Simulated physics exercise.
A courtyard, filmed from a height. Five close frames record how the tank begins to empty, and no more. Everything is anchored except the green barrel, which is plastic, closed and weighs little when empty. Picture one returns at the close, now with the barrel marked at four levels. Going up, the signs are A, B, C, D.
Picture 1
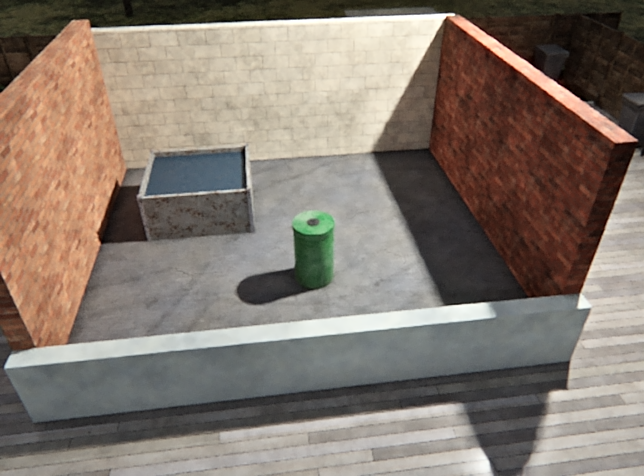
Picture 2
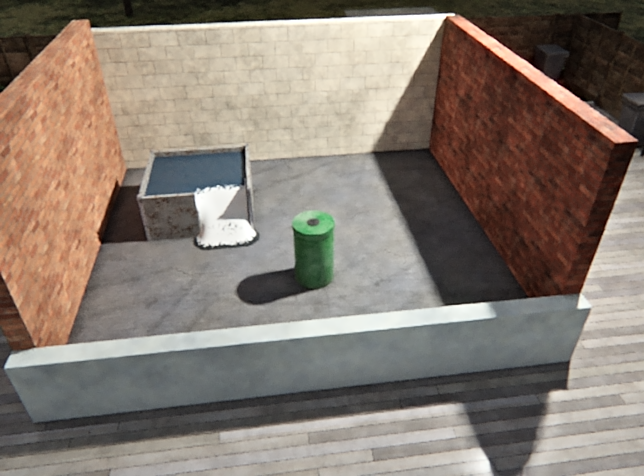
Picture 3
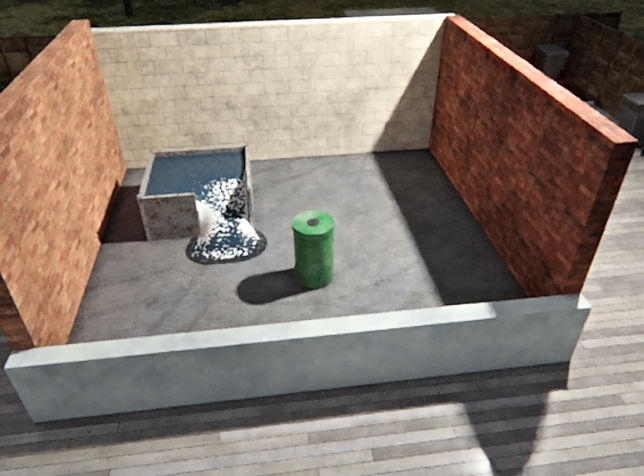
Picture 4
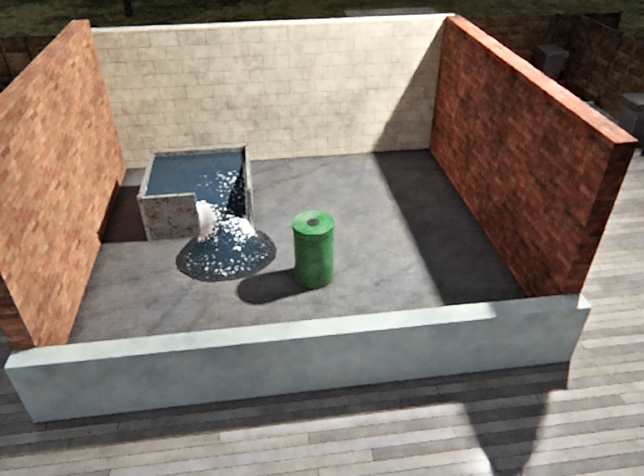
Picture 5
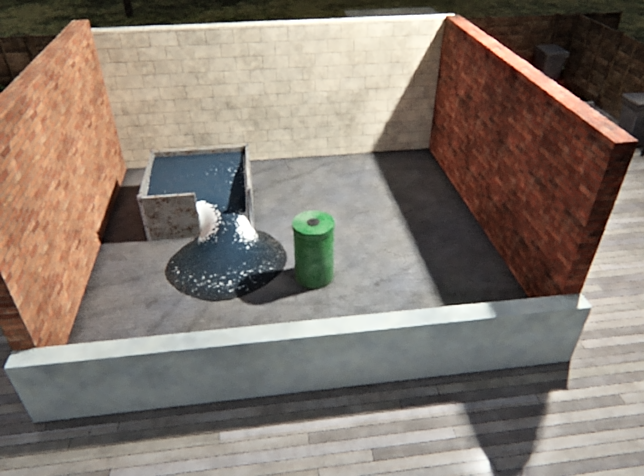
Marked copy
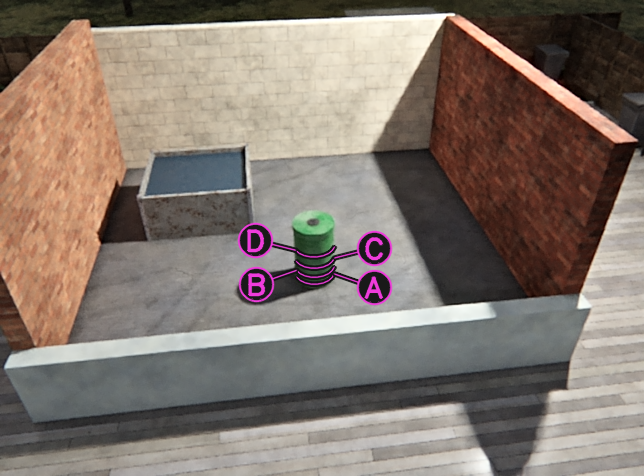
Water pours through a gap in the front of a square, grey stone tank at the left of a walled yard, foaming white at first, then spreading over the dark floor as a widening, white-flecked pool. Seen from a height by a still camera, the yard has red brick side walls, a cream back wall and a low pale front wall. A green barrel stands unmoving near the middle.
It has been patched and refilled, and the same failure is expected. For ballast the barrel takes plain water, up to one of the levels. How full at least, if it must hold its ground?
B will do.
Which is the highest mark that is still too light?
Mark A.
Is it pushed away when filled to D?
No, not at all.
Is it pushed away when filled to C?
No.
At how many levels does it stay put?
Three of the four.
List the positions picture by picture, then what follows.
Lid of the green barrel at (313, 222); tank full, its middle at (198, 174).
Water covers 1 % of the ground and is seen nearest the barrel at (243, 239).
Water covers 3 % of the ground and is seen nearest the barrel at (257, 247).
Water covers 5 % of the ground and is seen nearest the barrel at (263, 260).
Lid of the green barrel at (313, 222); water covers 7 % of the ground and is seen nearest the barrel at (273, 271).
On the marked copy, A at (317, 284); B at (317, 277); C at (317, 268); D at (316, 256); from the bottom up A, B, C, D.
With A, it is pushed about its own width away.
With B, it does not move.
With C, it does not move.
With D, it does not move.
